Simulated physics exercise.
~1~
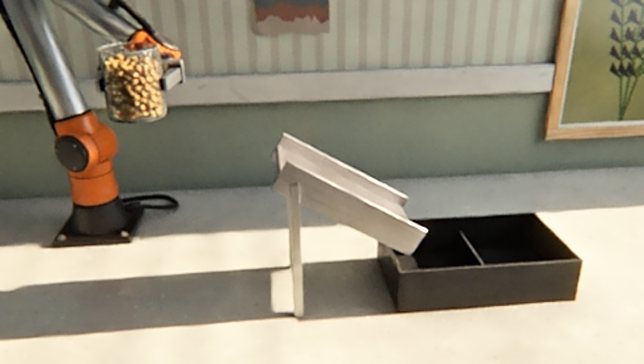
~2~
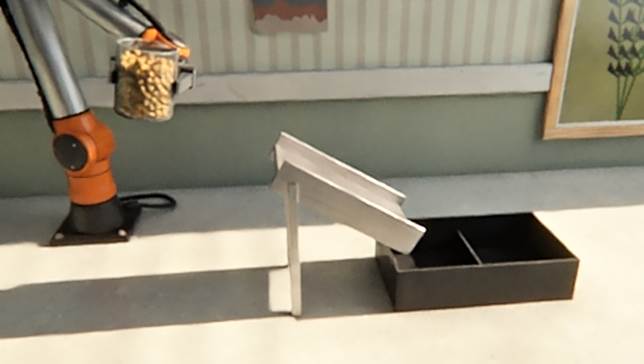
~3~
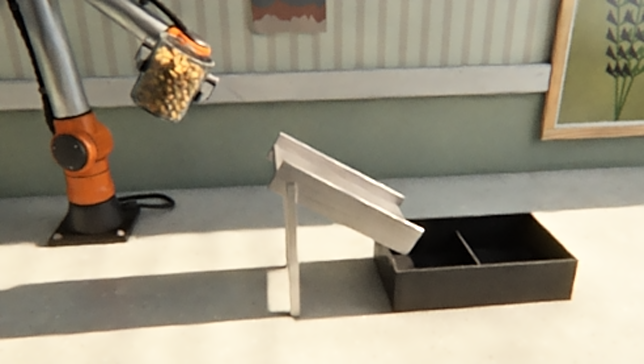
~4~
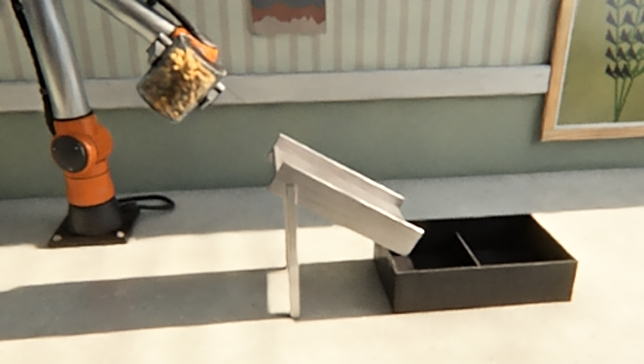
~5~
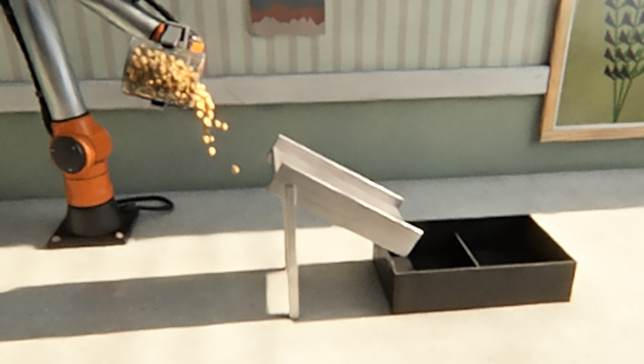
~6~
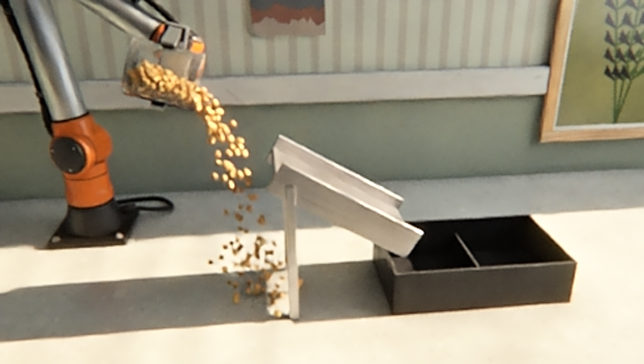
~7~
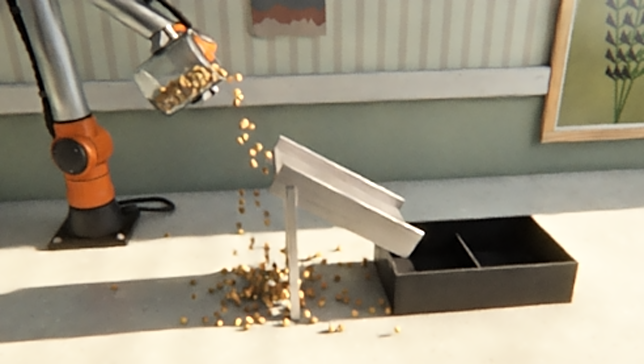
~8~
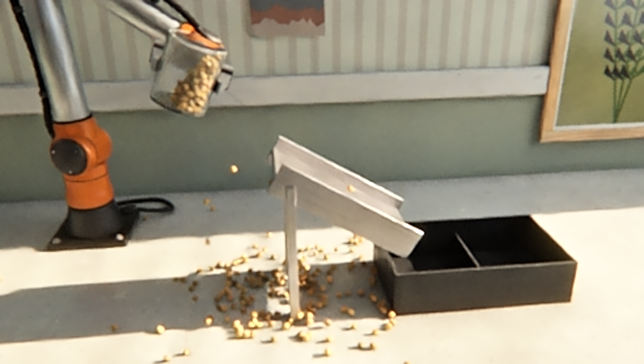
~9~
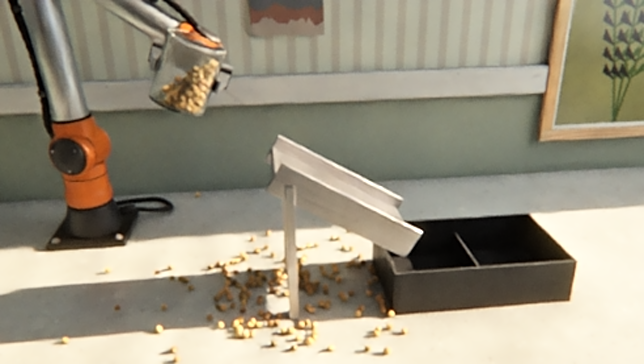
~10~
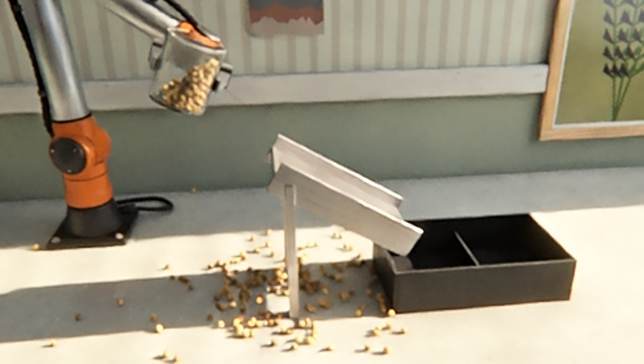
A robotic arm carried a clear cup of chickpeas to the right and tipped it, but the stream fell short of the sloping chute and scattered over the table, before the arm tilted the cup partly back with many still inside.
